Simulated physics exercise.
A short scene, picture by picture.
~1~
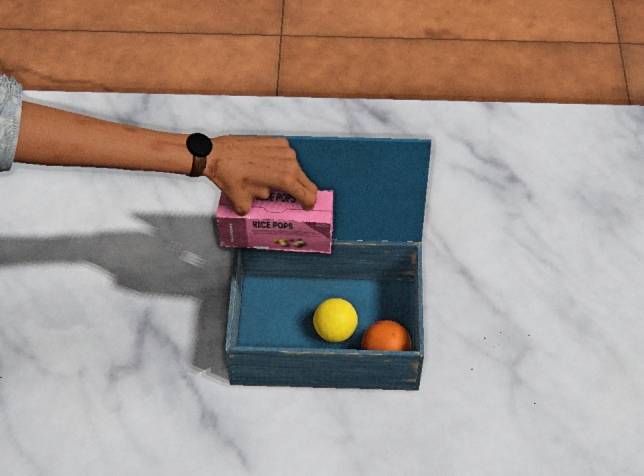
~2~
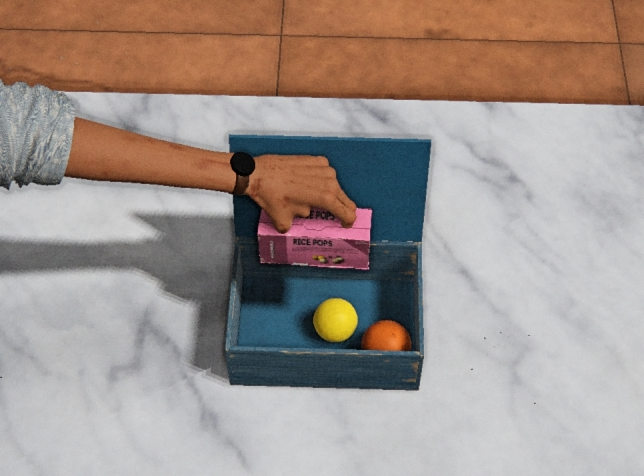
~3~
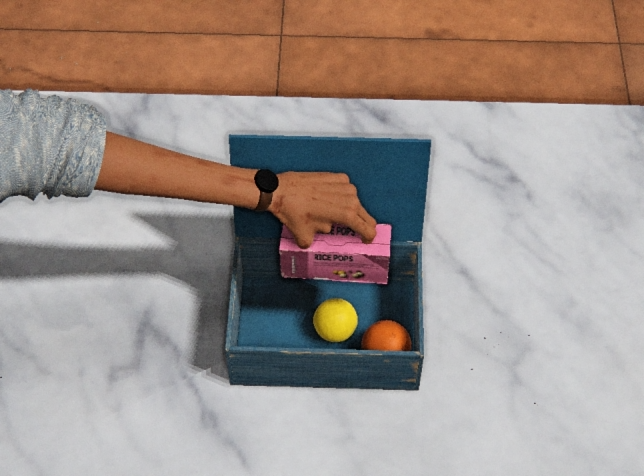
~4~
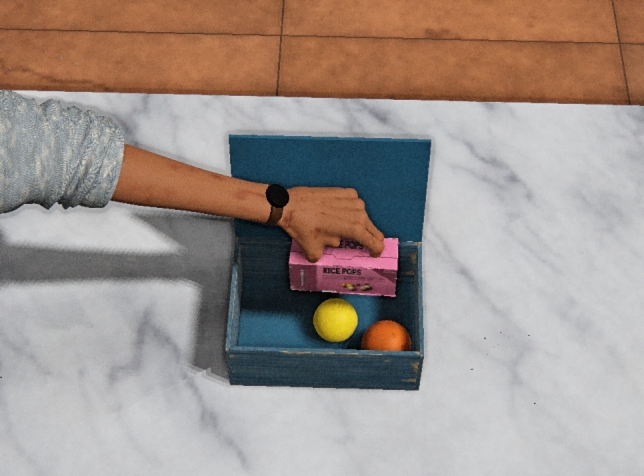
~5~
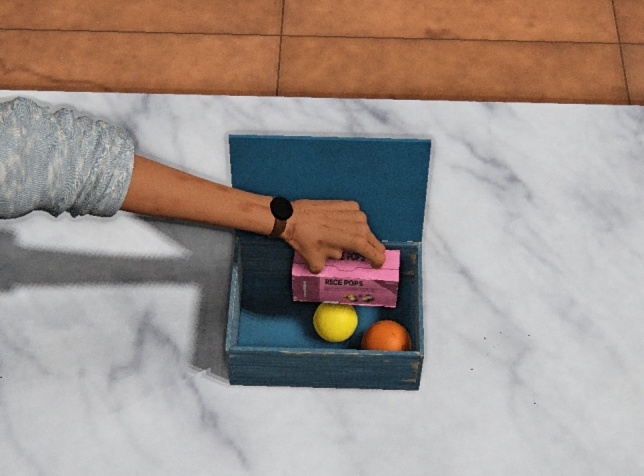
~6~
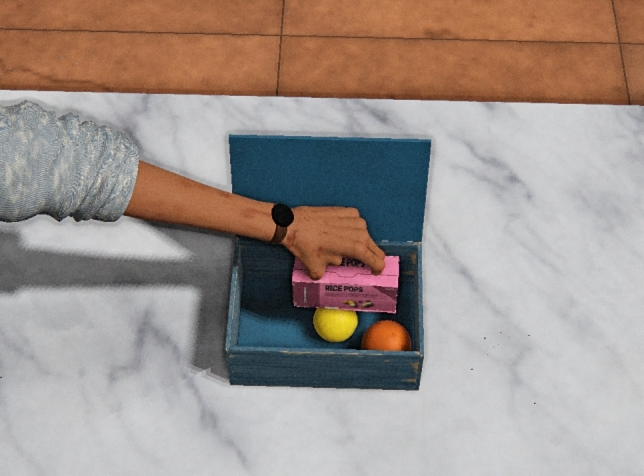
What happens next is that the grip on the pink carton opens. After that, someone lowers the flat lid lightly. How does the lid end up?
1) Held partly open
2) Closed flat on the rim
Answer: 2.
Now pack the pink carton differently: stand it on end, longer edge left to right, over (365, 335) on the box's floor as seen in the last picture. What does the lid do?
Lid: Closed.
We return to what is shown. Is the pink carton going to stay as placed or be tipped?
Result: The pink carton leans over.
Then, 1.00 s later than the last frame, lid starting down; pink carton on its side near (348, 297); yellow lemon moved about its own width.
Then, 1.80 s later than the last frame, lid 45° above the rim; pink carton on its side near (348, 297); yellow lemon moved about its own width.
When it is over, lid shut; lying over in the box, pink carton; moved from the start, yellow lemon; orange ball as before. End places, in pixels of the last picture, pink carton near (348, 297).
